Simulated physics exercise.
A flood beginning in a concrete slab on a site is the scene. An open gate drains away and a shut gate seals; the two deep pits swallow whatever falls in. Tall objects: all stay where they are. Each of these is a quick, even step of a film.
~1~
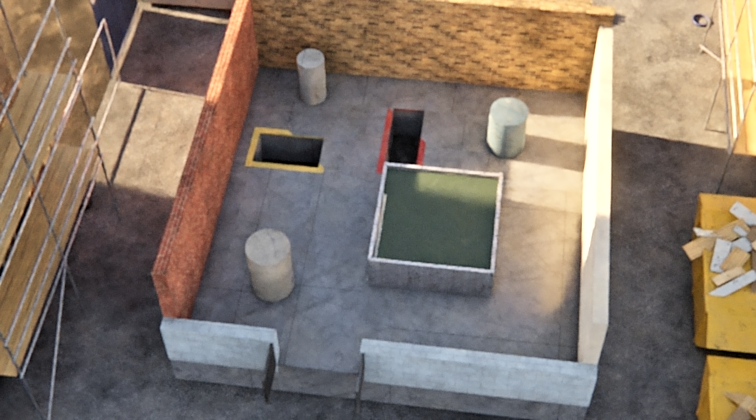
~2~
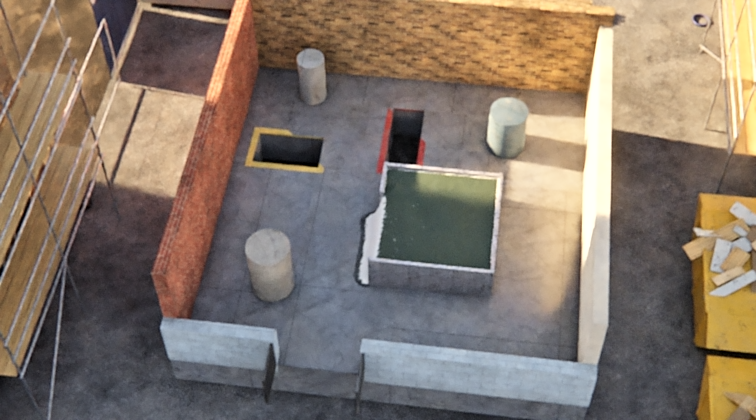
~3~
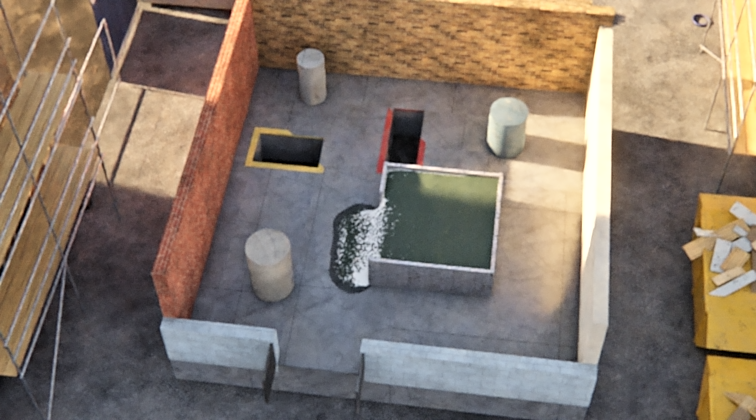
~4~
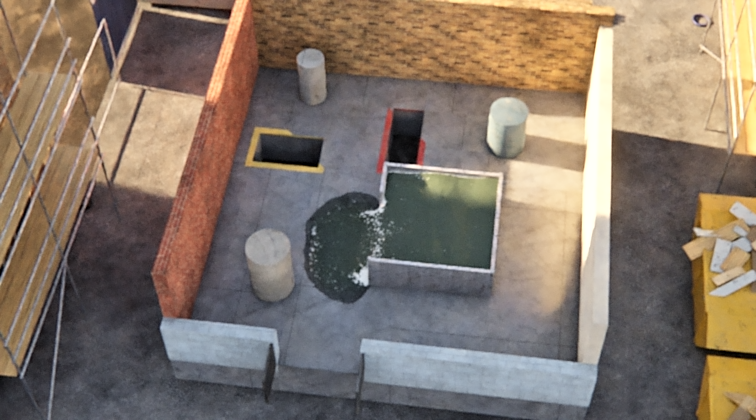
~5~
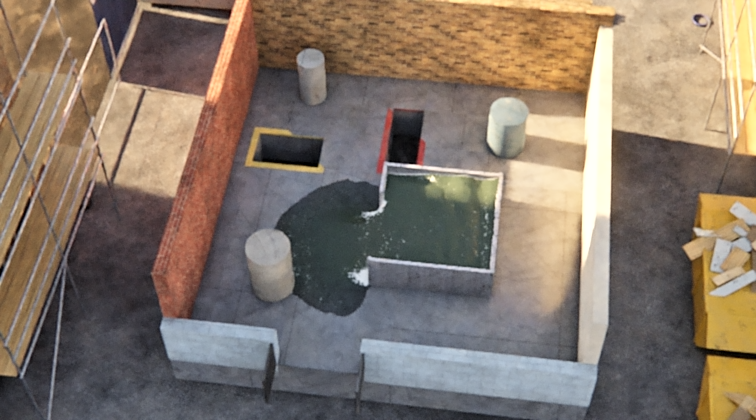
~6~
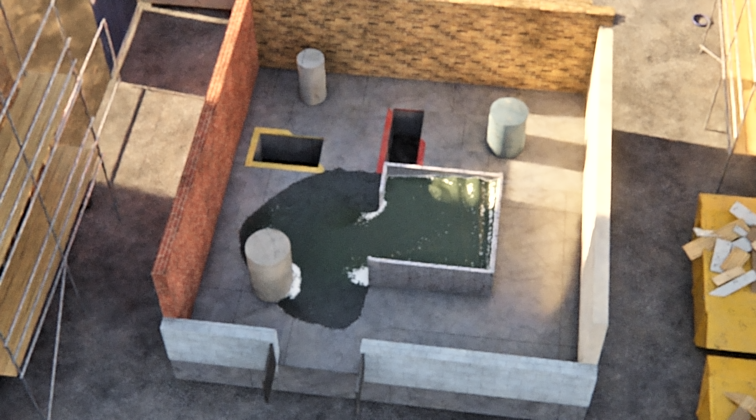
A concrete tank of dark green water bursts open and floods left across the slab.
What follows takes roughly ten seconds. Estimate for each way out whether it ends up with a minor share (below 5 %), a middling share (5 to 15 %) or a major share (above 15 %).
As I see it, the gate ends up high - past fifteen per cent; the red pit ends up low - beneath five per cent; the yellow pit ends up high - past fifteen per cent.
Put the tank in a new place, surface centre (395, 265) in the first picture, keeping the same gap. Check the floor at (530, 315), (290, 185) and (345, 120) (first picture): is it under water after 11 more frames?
Looking at all three, I'd call them bone dry, swamped, bone dry.
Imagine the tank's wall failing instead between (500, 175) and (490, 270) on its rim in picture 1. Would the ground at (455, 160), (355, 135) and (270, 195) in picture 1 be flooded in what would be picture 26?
As listed: Under water, no water, dry.
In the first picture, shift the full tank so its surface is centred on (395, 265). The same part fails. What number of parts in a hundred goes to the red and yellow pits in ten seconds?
The red pit gets 4 per cent and the yellow pit 40 per cent.
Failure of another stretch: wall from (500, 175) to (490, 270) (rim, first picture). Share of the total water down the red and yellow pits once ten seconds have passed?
Estimates in per cent: Red 14, yellow 14.
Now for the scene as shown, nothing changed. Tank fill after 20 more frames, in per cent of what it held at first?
32 percent or so.
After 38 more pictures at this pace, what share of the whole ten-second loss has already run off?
Share gone: About 65 %.
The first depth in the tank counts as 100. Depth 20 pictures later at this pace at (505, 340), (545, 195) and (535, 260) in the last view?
At the three places, in the order asked: Around 0, 0 and 0 per cent.
A moment on, water covers 25 % of the floor; the gate 0 %, the red pit 0 %, the yellow pit 0 %.
Next, water covers 30 % of the floor; the gate 2 %, the red pit 0 %, the yellow pit 2 %.
Then, water covers 35 % of the floor; the gate 6 %, the red pit 0 %, the yellow pit 10 %.
Later, water covers 55 % of the floor; the gate 14 %, the red pit 0 %, the yellow pit 20 %.
In the end, water covers 65 % of the floor; the gate 21 %, the red pit 1 %, the yellow pit 29 %.
